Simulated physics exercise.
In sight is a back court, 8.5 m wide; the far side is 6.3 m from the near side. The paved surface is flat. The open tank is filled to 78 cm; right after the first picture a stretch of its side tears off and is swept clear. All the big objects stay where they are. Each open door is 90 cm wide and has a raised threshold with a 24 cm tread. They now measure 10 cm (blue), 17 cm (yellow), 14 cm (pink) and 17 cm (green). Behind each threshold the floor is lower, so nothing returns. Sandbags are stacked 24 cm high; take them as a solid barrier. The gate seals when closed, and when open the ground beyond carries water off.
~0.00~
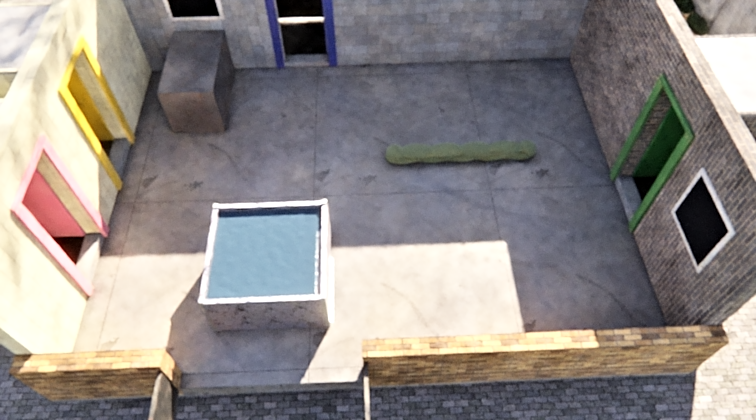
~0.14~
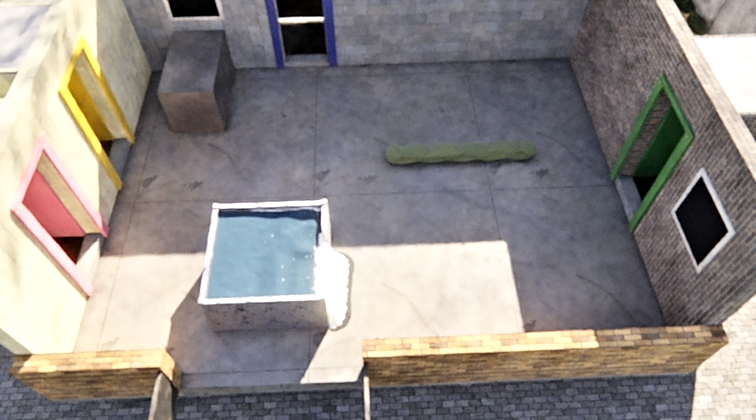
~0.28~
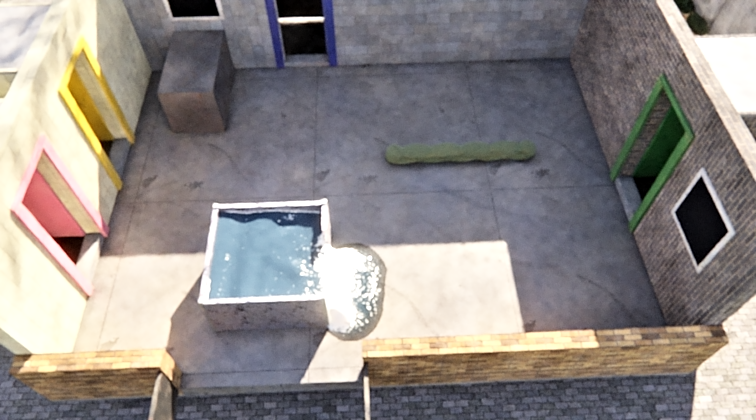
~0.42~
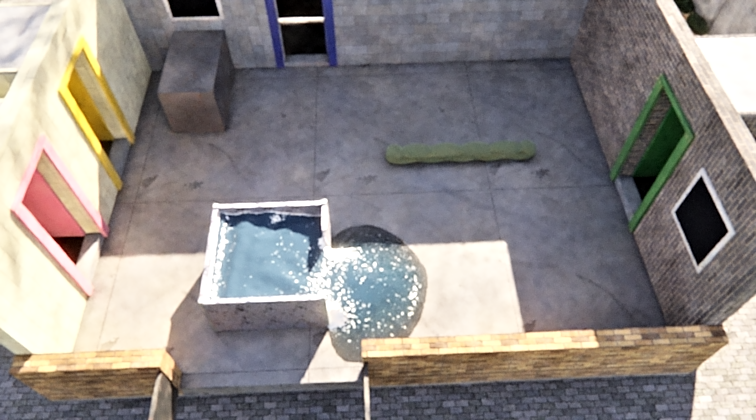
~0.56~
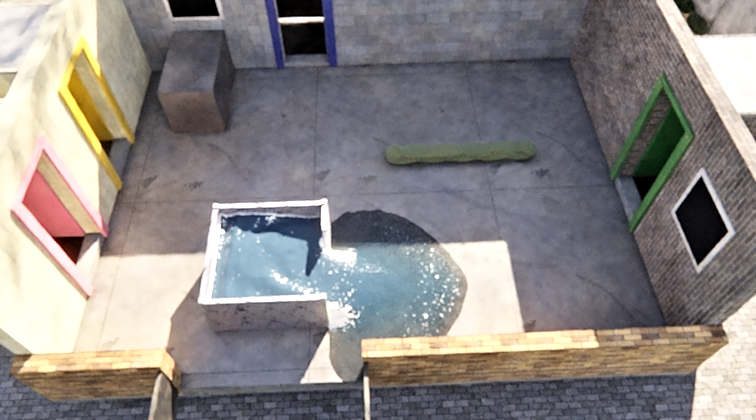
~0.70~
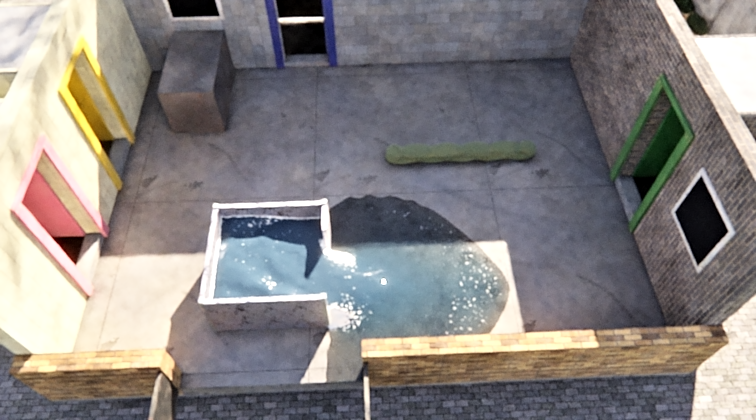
Water bursts from the right side of a square tank and spreads rightward across the courtyard.
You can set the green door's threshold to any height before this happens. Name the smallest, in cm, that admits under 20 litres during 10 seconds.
At least 12.5 cm or so.
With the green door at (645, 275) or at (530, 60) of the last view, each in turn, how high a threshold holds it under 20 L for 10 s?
Roughly 24 and 13.0 cm.
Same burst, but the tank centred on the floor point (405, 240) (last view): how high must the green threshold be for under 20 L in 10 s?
About 21 cm.
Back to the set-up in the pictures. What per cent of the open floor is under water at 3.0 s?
Near 35 per cent is wet.
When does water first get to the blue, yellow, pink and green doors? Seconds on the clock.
Arrival: Blue 6.0 s, yellow not in the 10 s, pink not in the 10 s, green 1.8 s.
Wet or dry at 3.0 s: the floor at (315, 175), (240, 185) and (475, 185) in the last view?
In turn: Dry, dry, wet.
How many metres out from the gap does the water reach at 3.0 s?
About 6.4 m.
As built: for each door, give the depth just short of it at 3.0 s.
Depths in cm: Blue 0, yellow 0, pink 0, green 19.
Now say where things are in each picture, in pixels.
The first picture shows still water, 78 cm deep, in the open tank at (268, 252); the green door at (645, 164) is dry.
In the second picture, the gap is at (325, 280), the front 0.3 m out at (349, 270); the back of the open tank holds 78 cm.
In the third picture, the gap is at (325, 282), the front 0.8 m out at (380, 279); the back of the open tank holds 76 cm.
In the fourth picture, the gap is at (325, 283), the front 1.4 m out at (421, 291); the back of the open tank holds 69 cm.
In the fifth picture, water pours out at (325, 283) and has run 2.0 m, to (461, 289); about 6 cm deep outside, 66 cm at the back.
In the sixth picture, the gap is at (325, 283), the front 2.6 m out at (502, 298); the back of the open tank holds 64 cm; 2.6 m in a straight line remain to the green door at (645, 164).
After 1.4 s water covers 25 % of the floor, deepest (32 cm) near (341, 294); it has not reached the green door.
After 3.0 s water covers 35 % of the floor, deepest (29 cm) near (674, 349); 19 cm at the green door, 1 litre in over its 17 cm threshold.
After 10.0 s water covers 75 % of the floor, deepest (8 cm) near (570, 63); 4 cm at the green door, 3 litres in over its 17 cm threshold.
At the green door as built, the water arrived by 1.8 s and peaked near 20 cm at 2.8 s.
Run again over the same 10 s with other heights there, 30 litres in over 11 cm, 11 litres over 14.5 cm. The limit of 20 litres is kept from about 12.5 cm up.
